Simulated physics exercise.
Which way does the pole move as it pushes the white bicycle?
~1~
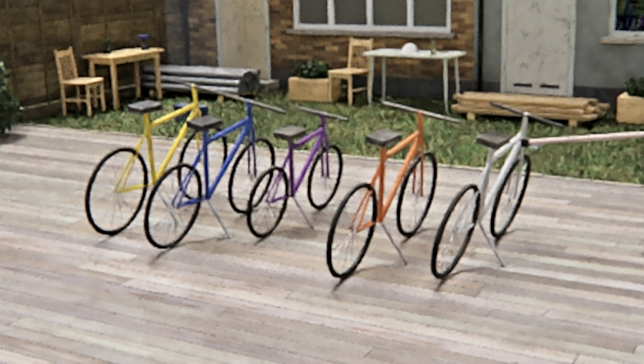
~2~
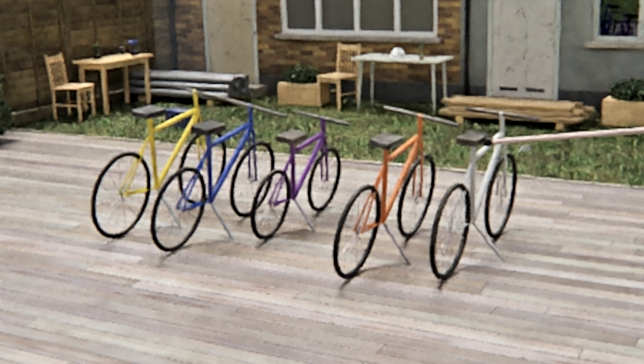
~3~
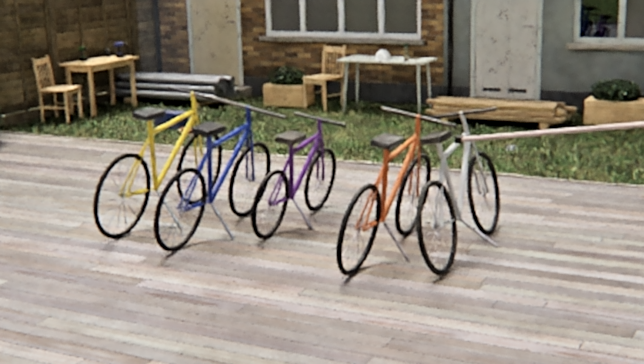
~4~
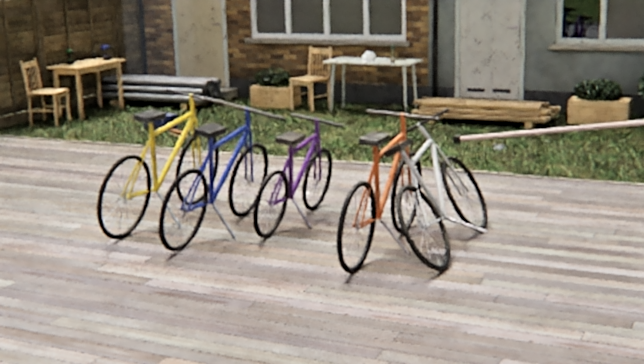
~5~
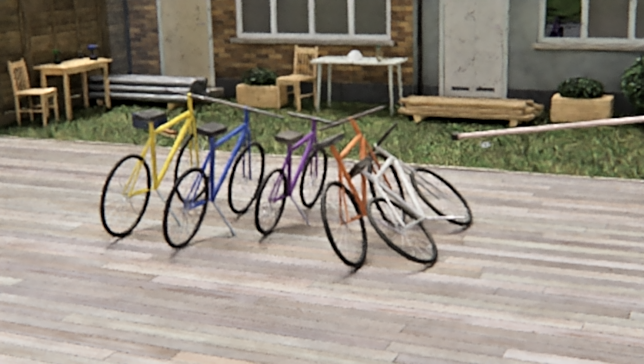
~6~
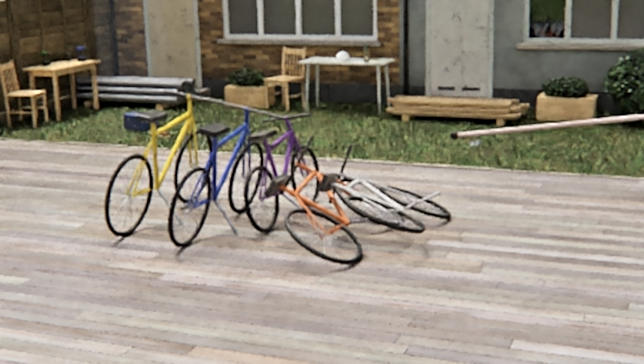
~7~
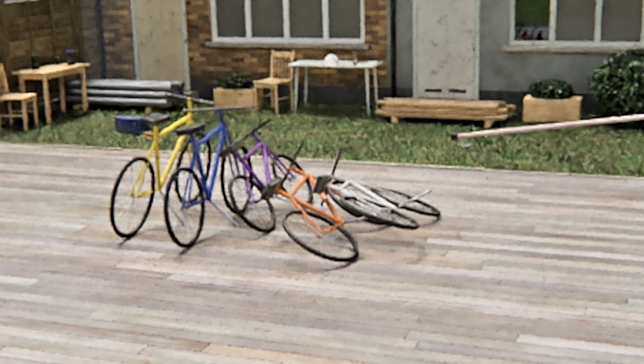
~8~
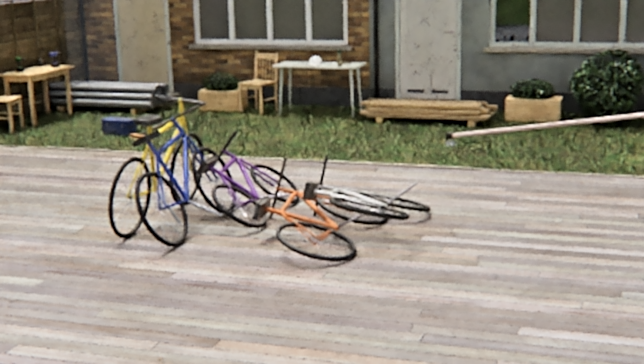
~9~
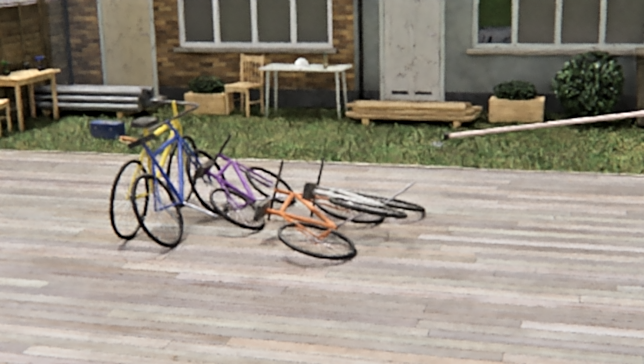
The pole moves to the left.
We see five bicycles parked in a row on wooden decking as a pole moves left against the white one, which topples into the orange bicycle. The purple bicycle goes over next, then the blue one tips and ends leaning beside the yellow bicycle, which stays standing.
